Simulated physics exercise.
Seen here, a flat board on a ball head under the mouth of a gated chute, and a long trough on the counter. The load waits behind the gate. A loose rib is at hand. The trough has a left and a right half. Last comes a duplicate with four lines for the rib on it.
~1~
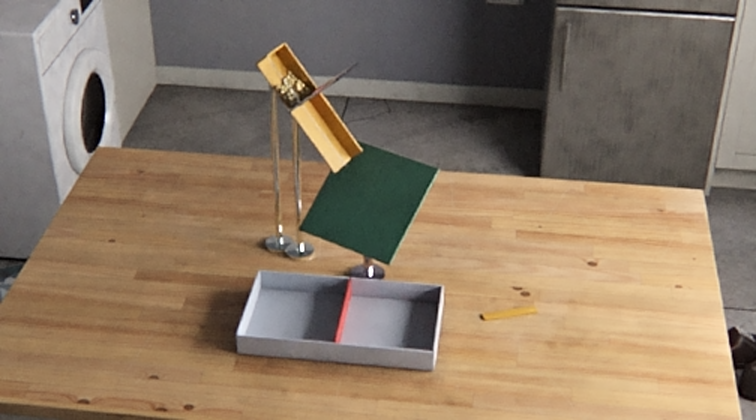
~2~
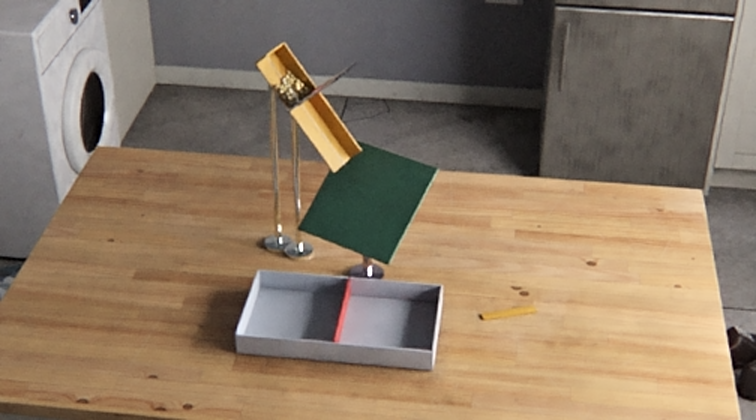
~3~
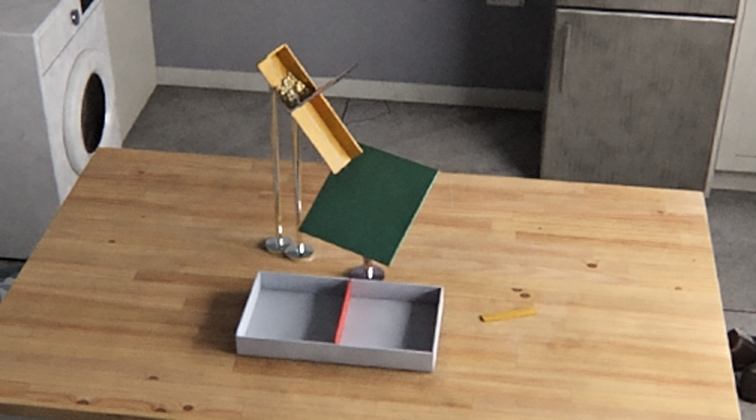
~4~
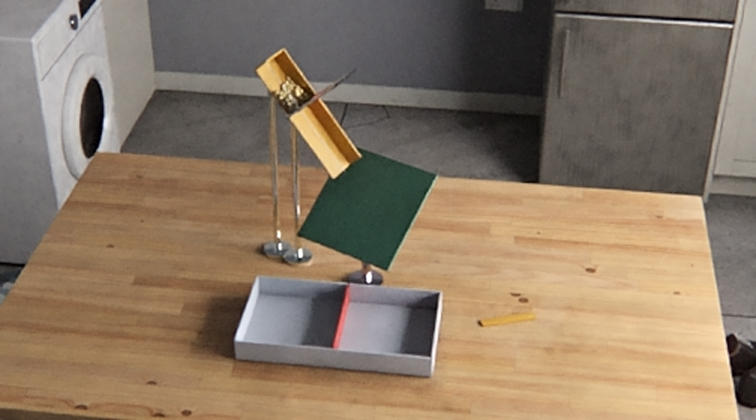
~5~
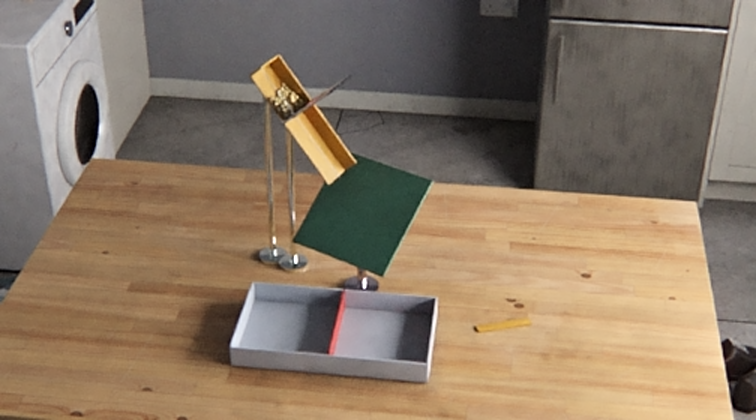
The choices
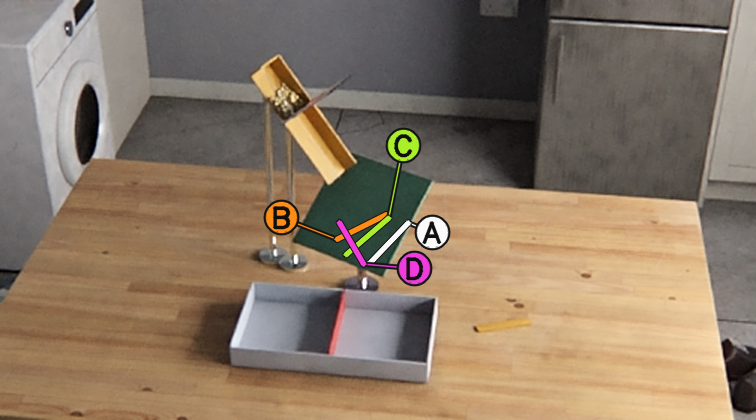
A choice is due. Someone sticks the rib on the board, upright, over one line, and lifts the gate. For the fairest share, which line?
Go for A.
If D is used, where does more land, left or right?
The right half.
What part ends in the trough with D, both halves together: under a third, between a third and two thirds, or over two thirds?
Line D gives over two thirds.
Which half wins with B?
More lands on the left.
On the marked copy, line A from (408, 222) to (369, 263); line B from (386, 214) to (336, 239); line C from (388, 218) to (346, 254); line D from (339, 222) to (363, 264).
For line A, of what is caught, roughly two thirds in the left half, roughly a third in the right.
For line B, of what is caught, almost all in the left half, about a tenth in the right.
For line C, of what is caught, almost all in the left half, just a few in the right.
For line D, of what is caught, just a few in the left half, almost all in the right.
